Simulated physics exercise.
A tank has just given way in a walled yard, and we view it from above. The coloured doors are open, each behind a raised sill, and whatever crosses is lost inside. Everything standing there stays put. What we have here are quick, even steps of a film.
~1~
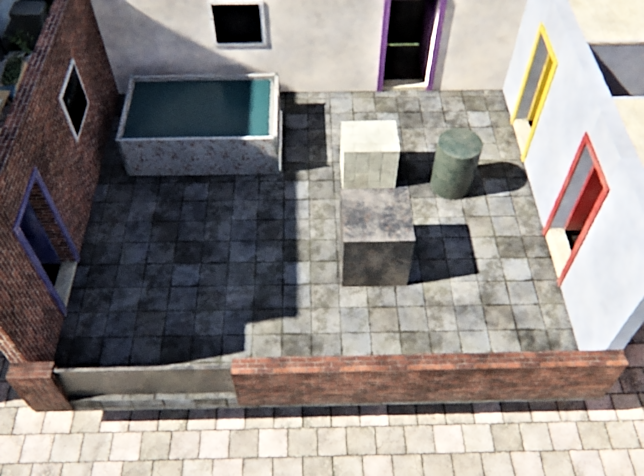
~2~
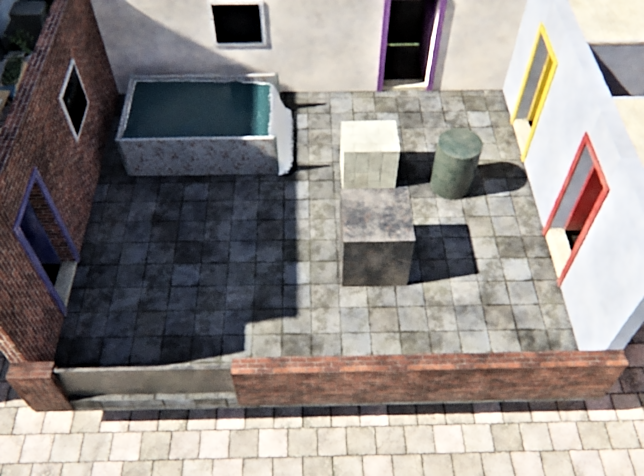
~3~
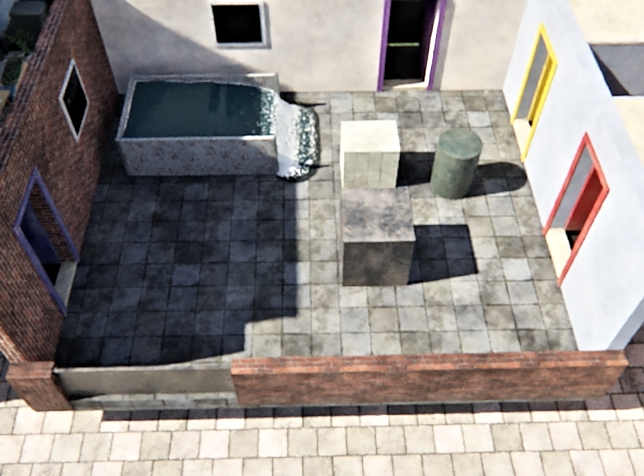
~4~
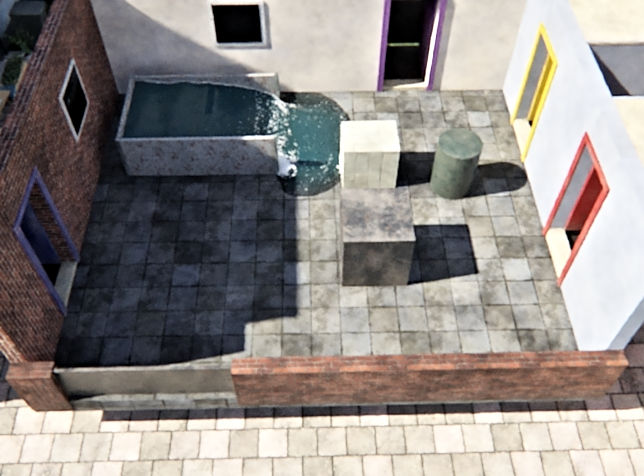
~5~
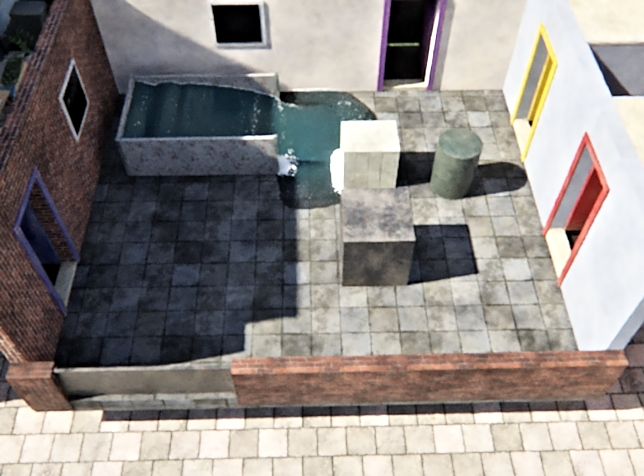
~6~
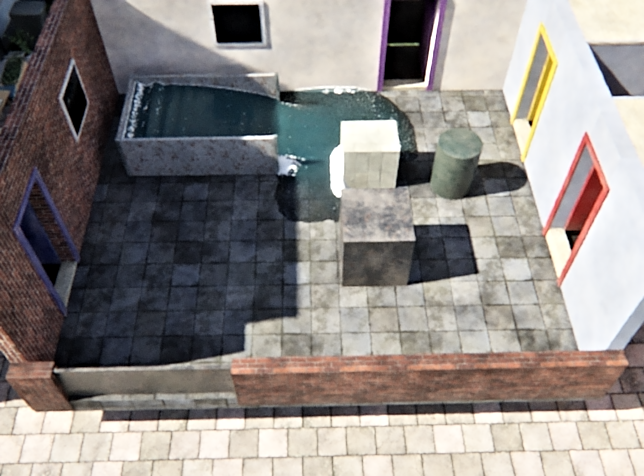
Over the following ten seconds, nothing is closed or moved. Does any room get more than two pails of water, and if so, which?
Door by door: The purple door does; the blue door does not; the yellow door does; the red door does not.
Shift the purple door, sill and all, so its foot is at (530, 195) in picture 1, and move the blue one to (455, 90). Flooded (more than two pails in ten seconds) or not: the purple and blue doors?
Purple: Gets flooded; blue: Gets flooded.
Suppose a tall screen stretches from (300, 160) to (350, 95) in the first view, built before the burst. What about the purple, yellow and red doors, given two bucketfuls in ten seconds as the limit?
At the doors, purple comes in under, yellow comes in under, red comes in under.
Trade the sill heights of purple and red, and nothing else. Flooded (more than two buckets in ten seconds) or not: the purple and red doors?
The purple door door stays within it and the red door door stays within it.
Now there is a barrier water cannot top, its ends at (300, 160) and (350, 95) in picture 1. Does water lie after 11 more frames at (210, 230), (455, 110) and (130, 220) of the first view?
Taking the three spots in turn, they are unwetted, inundated and unwetted.
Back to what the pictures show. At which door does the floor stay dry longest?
Result: The door marked blue.
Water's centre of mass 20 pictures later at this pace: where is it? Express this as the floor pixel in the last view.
About (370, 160).
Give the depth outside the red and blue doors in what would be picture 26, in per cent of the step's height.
Depth ratios, approx.: 70 and 0 percent.
A moment on, water covers 30 % of the floor; the purple door wet at the sill, nothing in, the blue door not reached, the yellow door under two buckets in, the red door not reached.
Next, water covers 40 % of the floor; the purple door under two buckets in, the blue door not reached, the yellow door far over two buckets in, the red door not reached.
Then, water covers 55 % of the floor; the purple door over two buckets in, the blue door not reached, the yellow door far over two buckets in, the red door wet at the sill, nothing in.
Later, water covers 75 % of the floor; the purple door over two buckets in, the blue door wet at the sill, nothing in, the yellow door far over two buckets in, the red door wet at the sill, nothing in.
In the end, water covers 95 % of the floor; the purple door over two buckets in, the blue door under two buckets in, the yellow door far over two buckets in, the red door wet at the sill, nothing in.
